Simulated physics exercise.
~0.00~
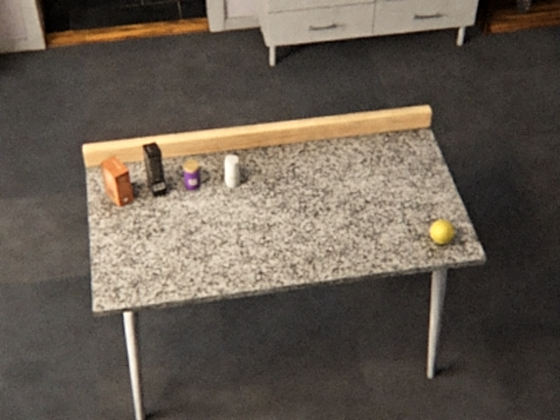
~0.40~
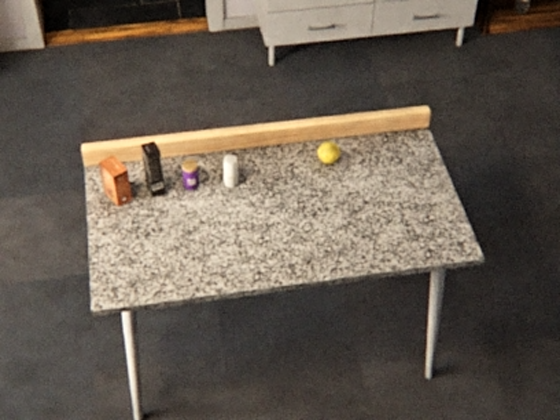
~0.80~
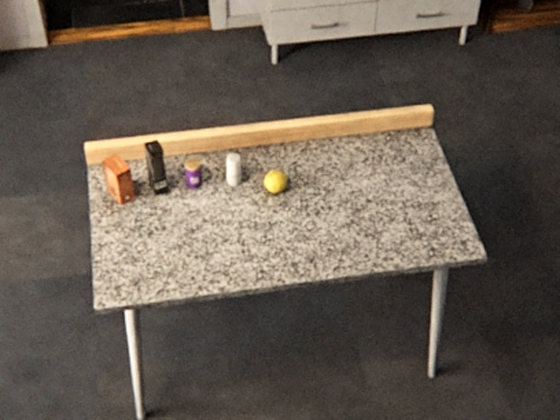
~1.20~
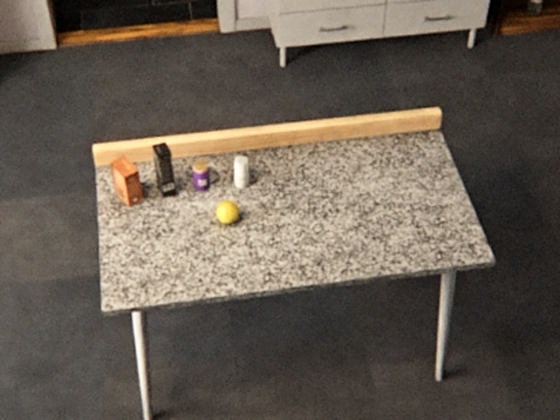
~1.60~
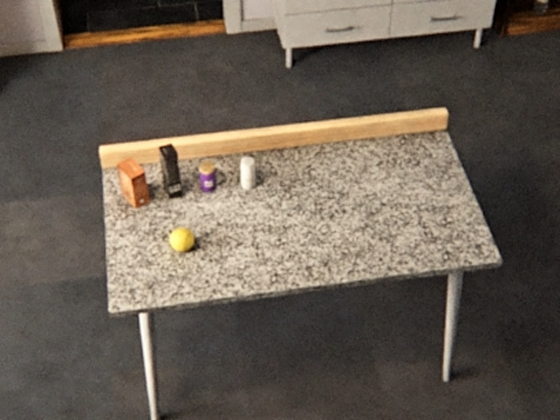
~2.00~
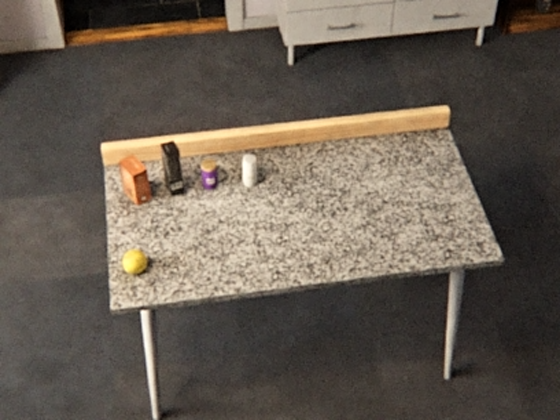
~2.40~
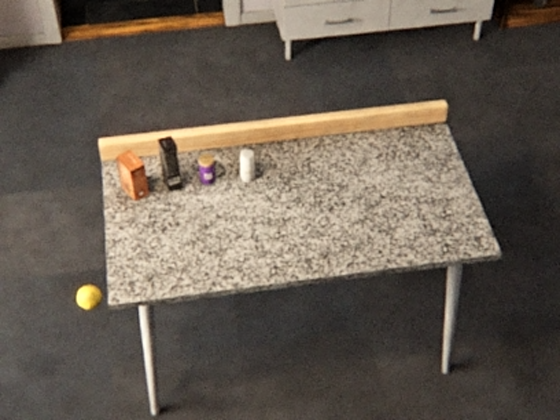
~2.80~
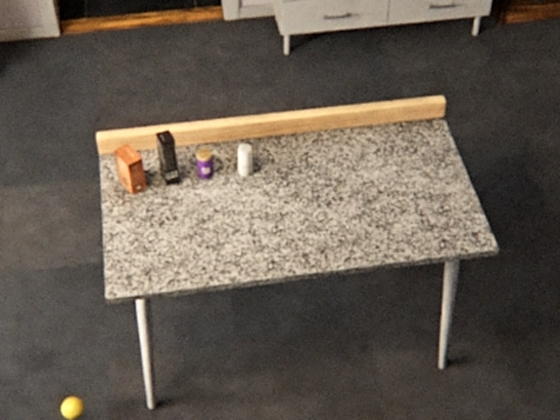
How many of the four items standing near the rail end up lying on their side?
None of them do. The orange carton, the black carton, the purple shaker and the white shaker are all still upright at the end.
